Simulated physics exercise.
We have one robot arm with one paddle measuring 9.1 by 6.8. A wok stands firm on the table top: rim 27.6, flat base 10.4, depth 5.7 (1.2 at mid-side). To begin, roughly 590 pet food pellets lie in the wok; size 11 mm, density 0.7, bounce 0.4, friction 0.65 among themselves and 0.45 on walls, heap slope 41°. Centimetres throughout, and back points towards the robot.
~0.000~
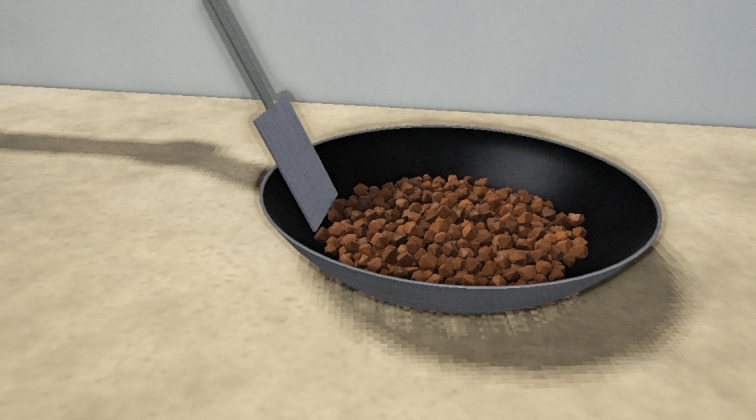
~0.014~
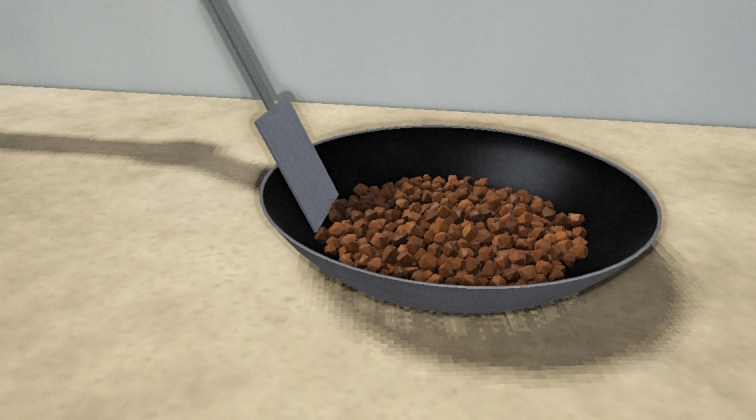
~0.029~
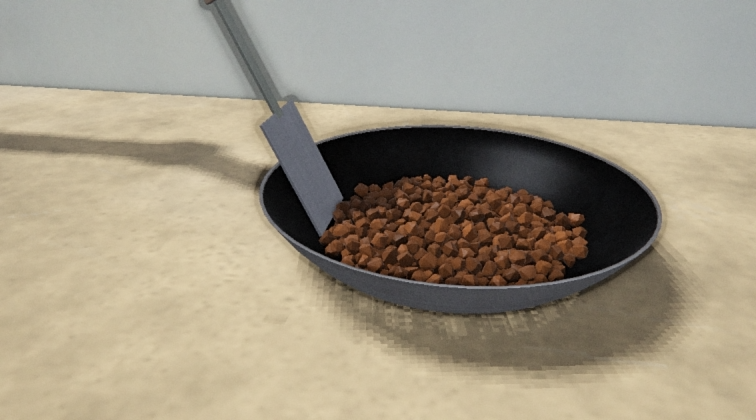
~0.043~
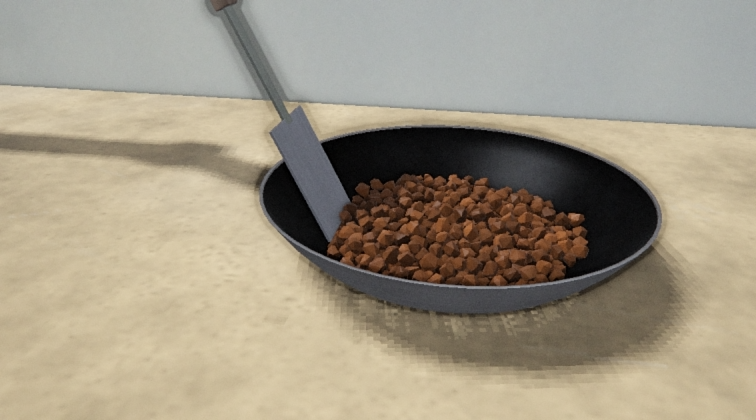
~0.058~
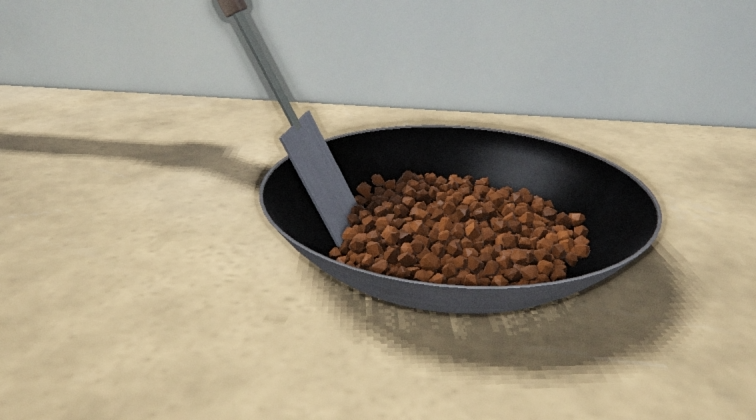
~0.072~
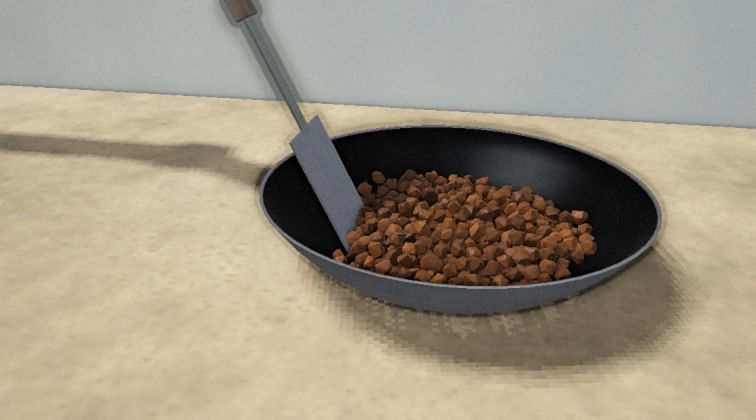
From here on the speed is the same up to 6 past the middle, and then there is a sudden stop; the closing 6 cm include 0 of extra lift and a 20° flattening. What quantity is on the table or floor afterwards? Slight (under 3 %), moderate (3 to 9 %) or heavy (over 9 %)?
Moderate.
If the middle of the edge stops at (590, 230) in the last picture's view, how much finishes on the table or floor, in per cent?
20 %.
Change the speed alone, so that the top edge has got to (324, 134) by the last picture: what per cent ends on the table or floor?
Estimate: Close to 5 %.
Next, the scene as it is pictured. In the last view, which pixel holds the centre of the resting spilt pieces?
Pixel estimate: About (690, 267).
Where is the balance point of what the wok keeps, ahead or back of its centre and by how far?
Ahead of centre, roughly 5.0 centimetres.
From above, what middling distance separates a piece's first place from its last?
Around 6 cm, measured level.
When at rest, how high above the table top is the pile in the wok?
Close to 7.5 centimetres high.
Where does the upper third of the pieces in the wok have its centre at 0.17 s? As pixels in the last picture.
It sits at about (517, 223).
After 0.17 s, sloping 64°, highest piece 5 above the table; 586 in the wok.
After 0.28 s, sloping 55°, highest piece 7 above the table; 584 in the wok, 2 on the blade or in flight.
After 0.53 s, sloping 44°, highest piece 7 above the table; 553 in the wok, 29 on the table or floor, 4 on the blade or in flight.
After 1.58 s, sloping 44°, highest piece 7 above the table; 553 in the wok, 33 on the table or floor.
In the end, 553 in the wok, 33 on the table or floor. That is 6 % on the table or floor.
